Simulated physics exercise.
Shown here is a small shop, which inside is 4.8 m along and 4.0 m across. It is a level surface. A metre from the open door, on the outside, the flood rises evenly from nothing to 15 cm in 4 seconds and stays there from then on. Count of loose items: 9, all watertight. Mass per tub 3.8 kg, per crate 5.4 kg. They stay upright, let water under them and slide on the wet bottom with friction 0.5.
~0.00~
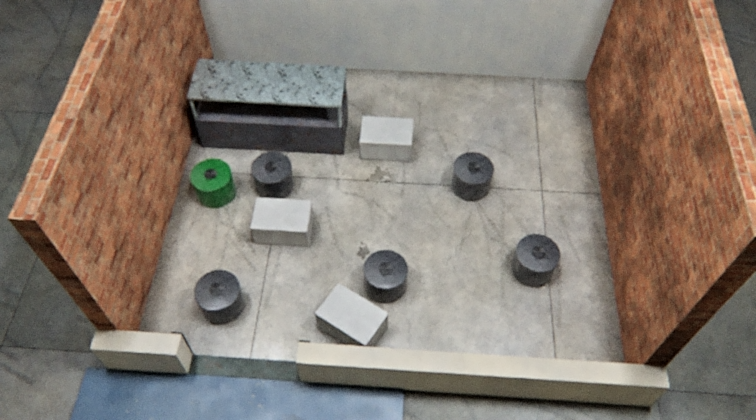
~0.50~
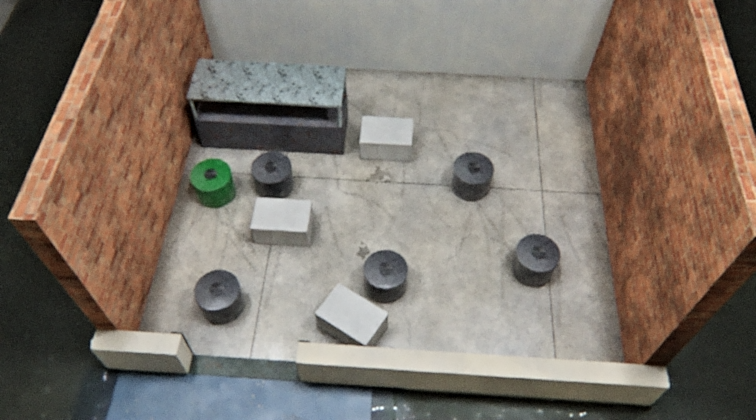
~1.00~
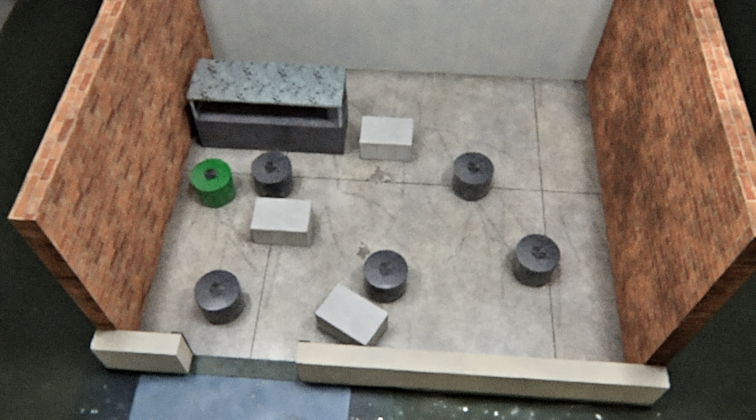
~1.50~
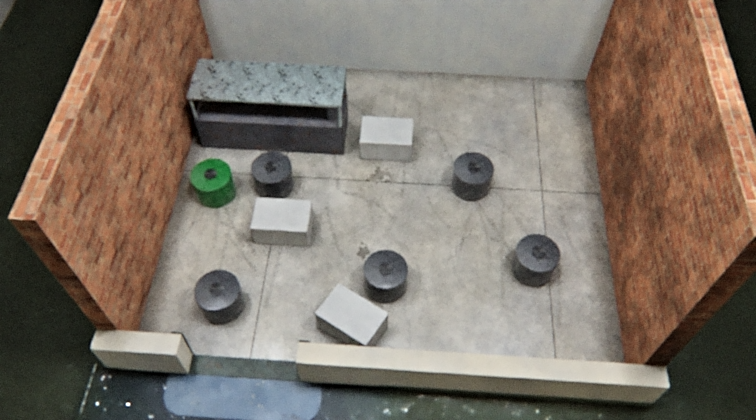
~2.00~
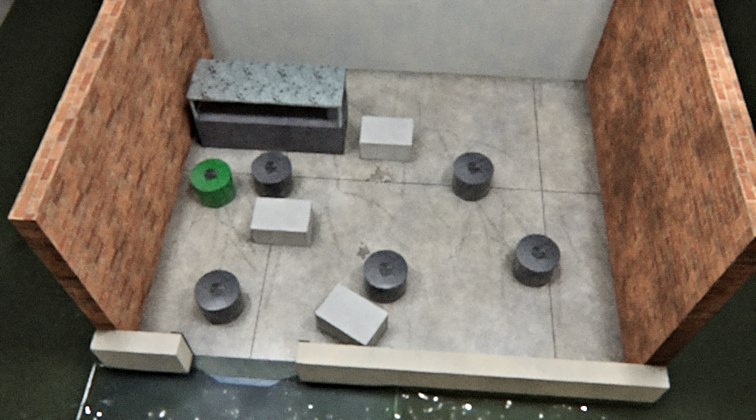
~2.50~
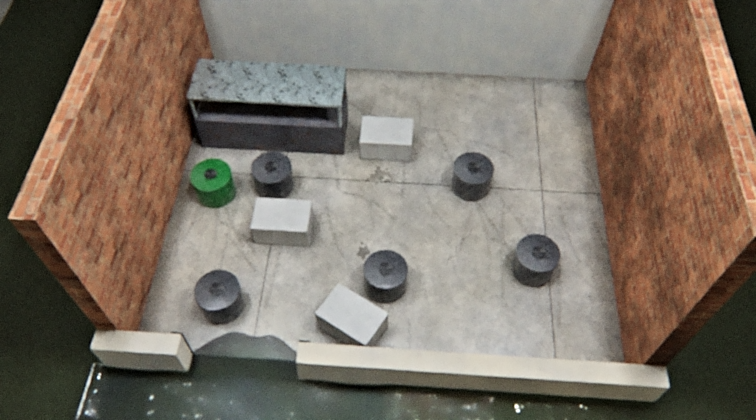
Dark water spreads over the ground outside a brick-walled shop, gradually covering the blue patch before the doorway, then edges just through the gap, while the green tub, dark tubs, pale crates and counter inside stay still.
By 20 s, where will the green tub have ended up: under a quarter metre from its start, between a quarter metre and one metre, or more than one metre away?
It ends up between a quarter and one metre from where it began.
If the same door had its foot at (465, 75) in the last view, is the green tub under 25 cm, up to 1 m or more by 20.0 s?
The green tub drifts well away.
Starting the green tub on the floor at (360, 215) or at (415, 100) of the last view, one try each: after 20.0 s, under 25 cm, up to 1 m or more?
In turn: It goes a long way; it creeps a little.
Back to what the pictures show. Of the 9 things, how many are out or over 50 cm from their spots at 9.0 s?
4.
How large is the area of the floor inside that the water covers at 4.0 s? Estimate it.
I'd put it close to 2.5 m2.
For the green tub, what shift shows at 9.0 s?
About 50 cm by then.
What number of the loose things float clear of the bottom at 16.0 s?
Just then, the number is 9.
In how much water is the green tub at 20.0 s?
The depth there is around 12 cm.
After 4.0 s the green tub is near (211, 174), 0.0 m from its start, aground; 0 afloat.
After 9.0 s the green tub is near (198, 140), 0.5 m from its start, afloat; 3 afloat.
After 16.0 s the green tub is near (197, 140), 0.5 m from its start, afloat; 9 afloat.
After 20.0 s the green tub is near (198, 144), 0.4 m from its start, afloat; 9 afloat.
